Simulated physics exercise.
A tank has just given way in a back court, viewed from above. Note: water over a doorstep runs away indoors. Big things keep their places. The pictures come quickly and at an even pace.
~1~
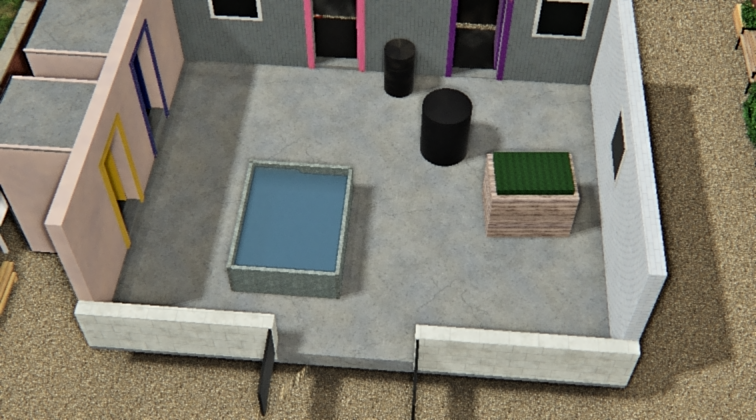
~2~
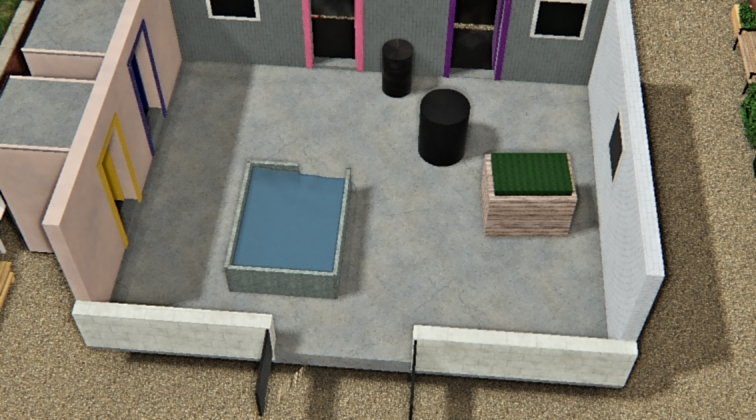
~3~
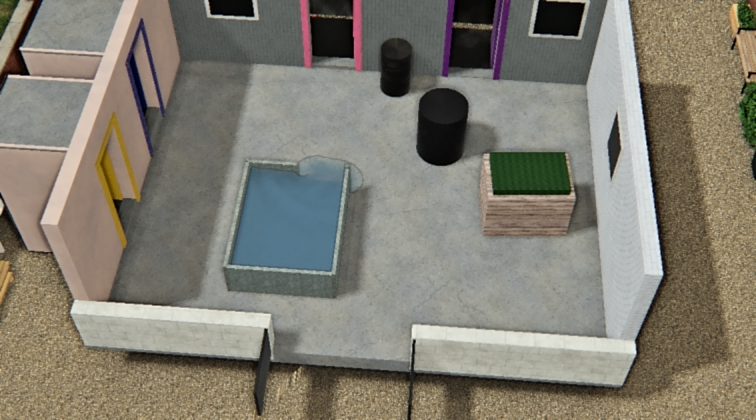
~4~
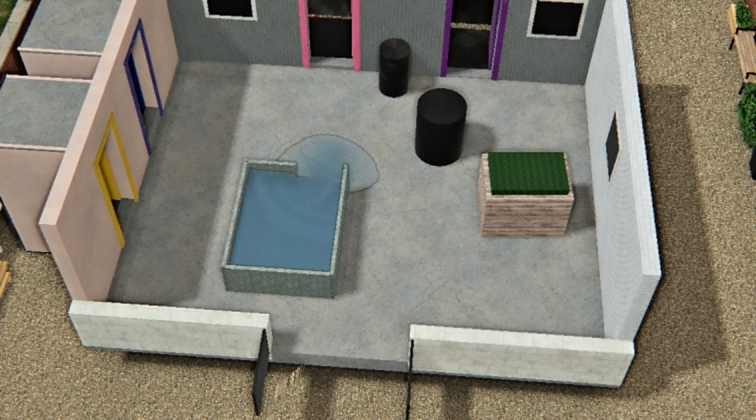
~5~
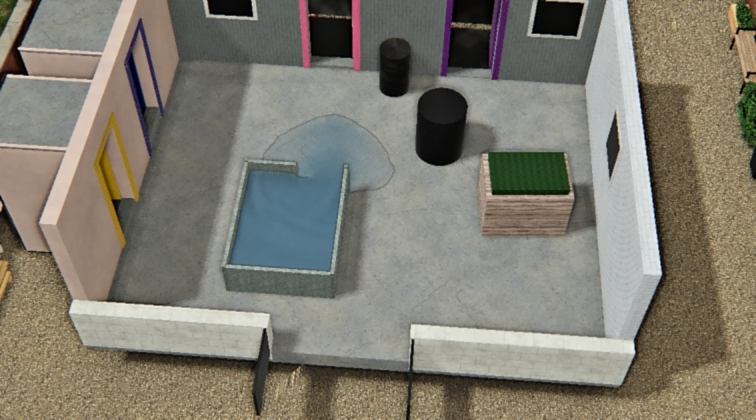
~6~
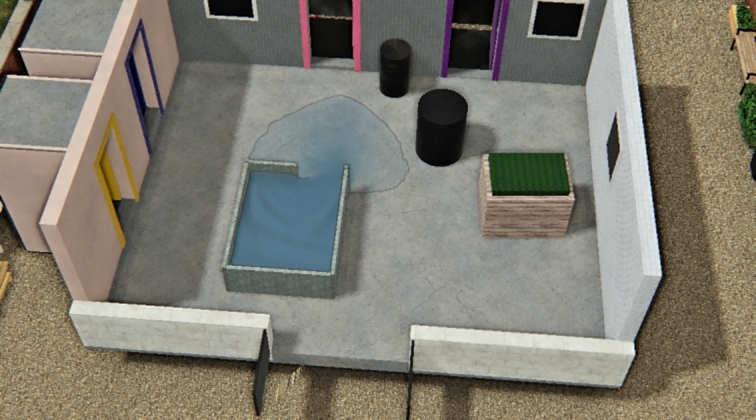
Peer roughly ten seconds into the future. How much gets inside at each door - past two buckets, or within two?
One by one: The purple door ends up over two buckets; the blue door ends up within two buckets; the pink door ends up over two buckets; the yellow door ends up within two buckets.
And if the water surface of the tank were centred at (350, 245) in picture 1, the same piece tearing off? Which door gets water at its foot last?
The yellow door.
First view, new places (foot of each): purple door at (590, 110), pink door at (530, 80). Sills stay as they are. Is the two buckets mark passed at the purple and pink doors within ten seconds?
What you'd see: The purple tops the limit and the pink stays within the limit.
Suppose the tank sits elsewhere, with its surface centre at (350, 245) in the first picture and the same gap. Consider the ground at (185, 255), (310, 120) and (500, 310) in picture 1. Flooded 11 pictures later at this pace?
Check in sequence: Still parched, soaked through, still parched.
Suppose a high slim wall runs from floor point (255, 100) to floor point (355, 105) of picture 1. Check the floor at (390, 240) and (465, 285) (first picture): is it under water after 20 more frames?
Taking the points in order, the first is high and dry and the second is high and dry.
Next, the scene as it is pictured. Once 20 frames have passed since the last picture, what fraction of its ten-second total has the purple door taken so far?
About 50 %.
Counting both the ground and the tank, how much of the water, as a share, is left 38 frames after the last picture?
That works out to about 88 percent.
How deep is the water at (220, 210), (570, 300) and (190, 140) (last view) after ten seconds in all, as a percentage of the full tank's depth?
The depths come to near 6, 4 and 8 per cent respectively.
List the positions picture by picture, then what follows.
The first picture shows still water in the water tank at (293, 218).
In the second picture, the front is at a hidden place, out from the gap on the water tank's far side.
In the third picture, water pours out on the water tank's far side and has run to (314, 159).
In the fourth picture, water pours out on the water tank's far side and has run to (341, 140).
In the fifth picture, the front is at (341, 119), out from the gap on the water tank's far side.
In the sixth picture, water pours out on the water tank's far side and has run to (347, 100).
A moment on, water covers 20 % of the floor; the purple door not reached, the blue door not reached, the pink door under two buckets in, the yellow door not reached.
Next, water covers 25 % of the floor; the purple door under two buckets in, the blue door not reached, the pink door over two buckets in, the yellow door not reached.
Then, water covers 30 % of the floor; the purple door over two buckets in, the blue door not reached, the pink door far over two buckets in, the yellow door not reached.
Later, water covers 55 % of the floor; the purple door far over two buckets in, the blue door wet at the sill, nothing in, the pink door far over two buckets in, the yellow door wet at the sill, nothing in.
In the end, water covers 75 % of the floor; the purple door far over two buckets in, the blue door wet at the sill, nothing in, the pink door far over two buckets in, the yellow door wet at the sill, nothing in.
